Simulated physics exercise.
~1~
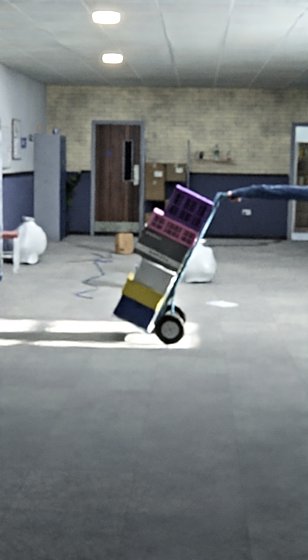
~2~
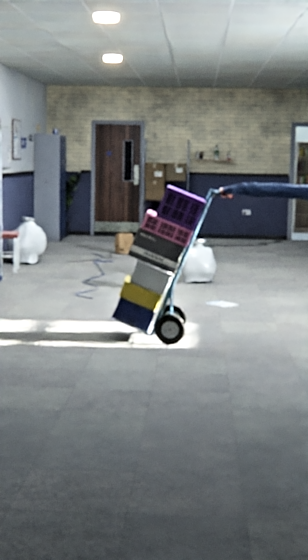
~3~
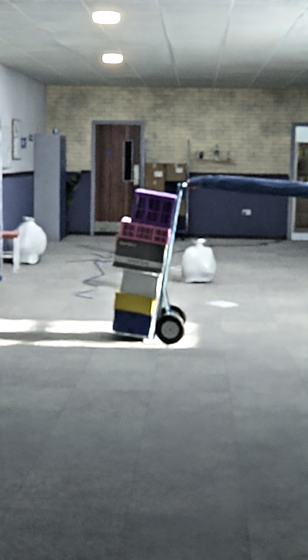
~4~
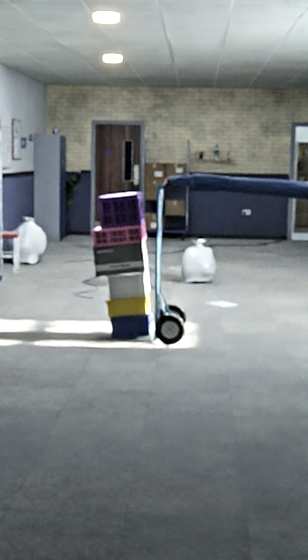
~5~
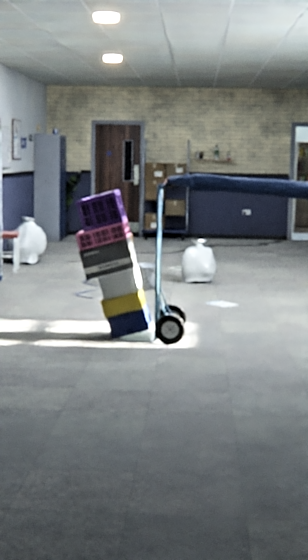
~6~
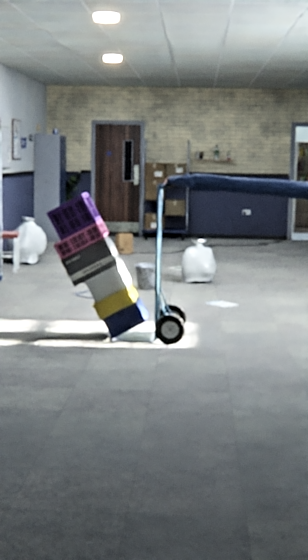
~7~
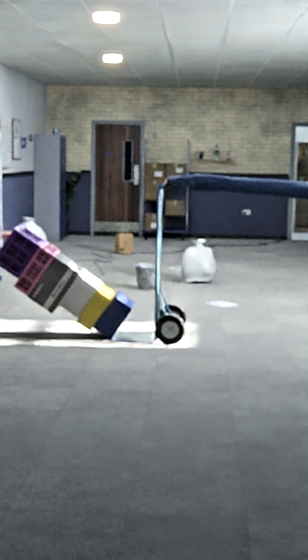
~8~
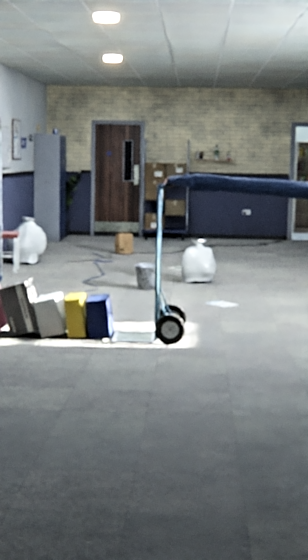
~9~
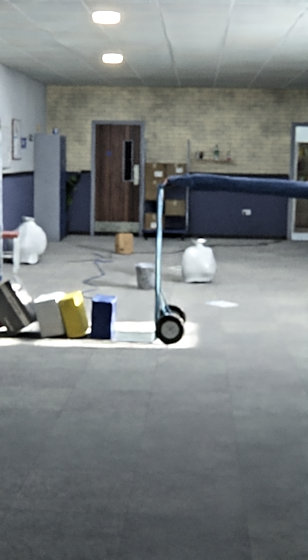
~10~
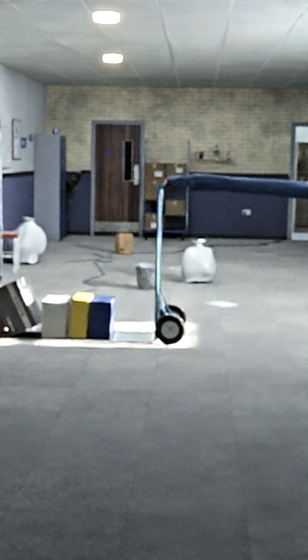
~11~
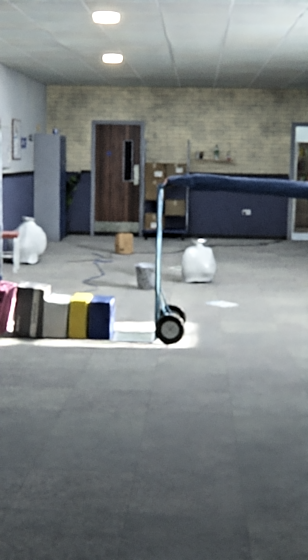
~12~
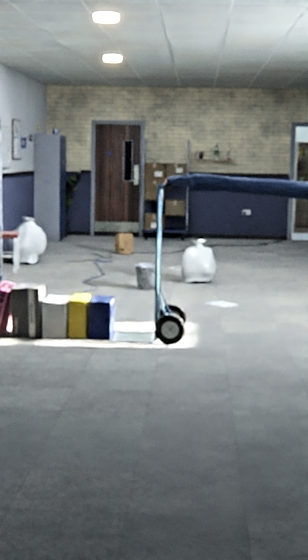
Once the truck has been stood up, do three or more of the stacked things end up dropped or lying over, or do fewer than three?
Three or more end up dropped or lying over. The whole stack topples to the left, and the boxes still in view lie in a row beside the upright truck.
A blue sack truck with black wheels leans back toward the right, carrying a tall stack of boxes and crates, purple and pink above grey, white, yellow and blue. It is seen from the side in a grey-floored room with a brick back wall, a wooden door and a white bag behind. A dark-sleeved arm at the right tips the truck forward until it stands upright and stops. The stack keeps going, leaning left and toppling to the floor. The boxes jostle and settle in a row on their sides, the purple crate out of view, while the truck stays upright.
